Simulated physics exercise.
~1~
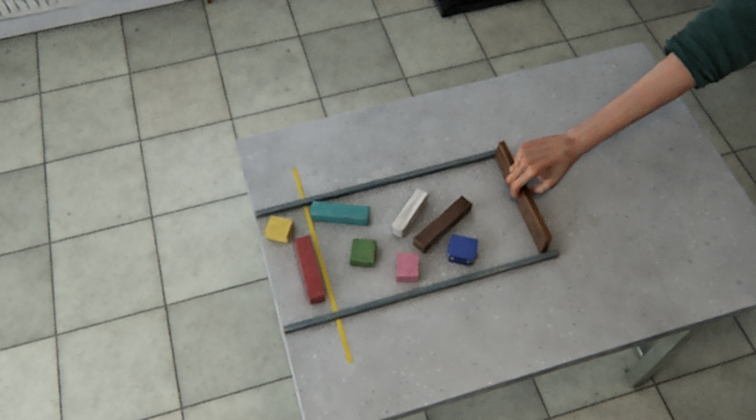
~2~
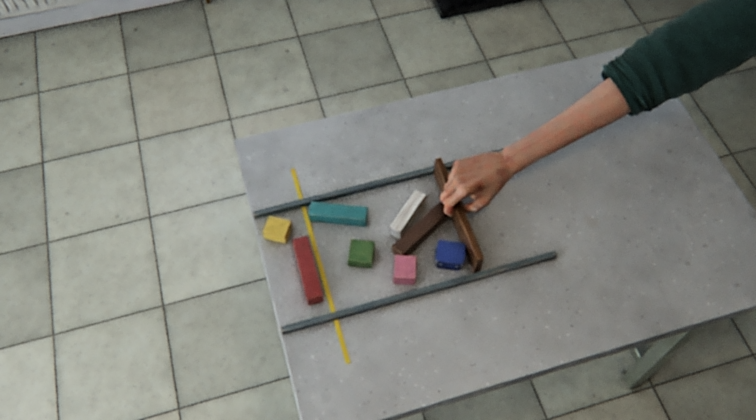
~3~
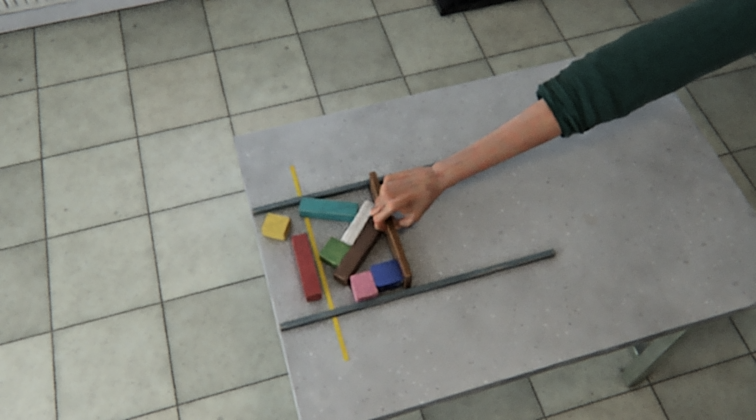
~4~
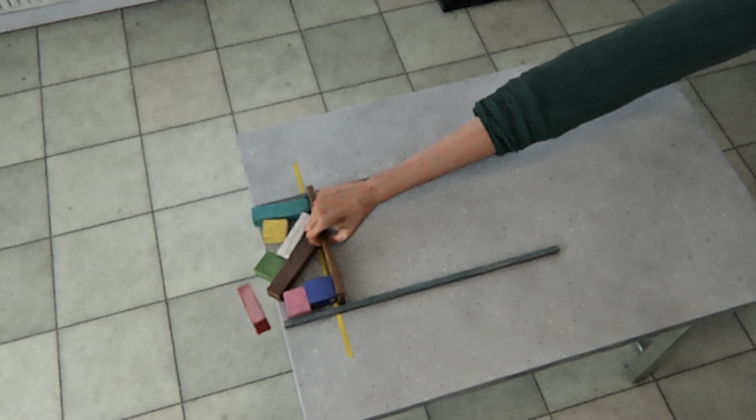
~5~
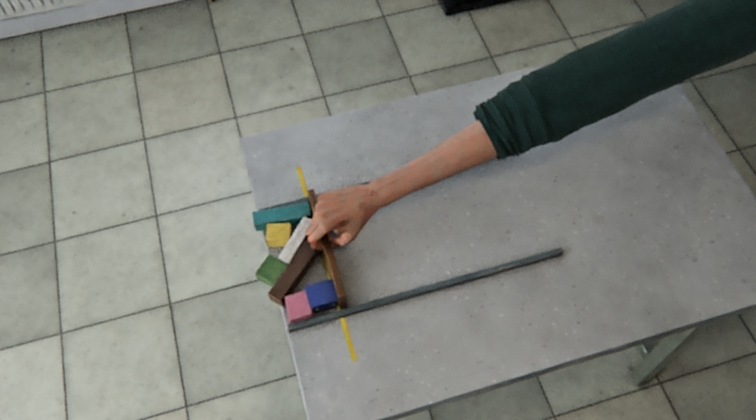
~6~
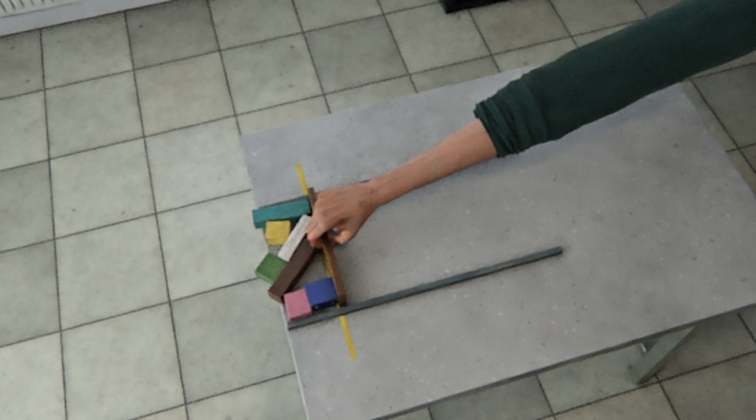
In this clip, a hand slides a wooden board left between two rails on a grey table, sweeping colourful blocks and bars toward the edge. The red bar tips off, and the board stops at the yellow tape with the other pieces bunched at the table's end.
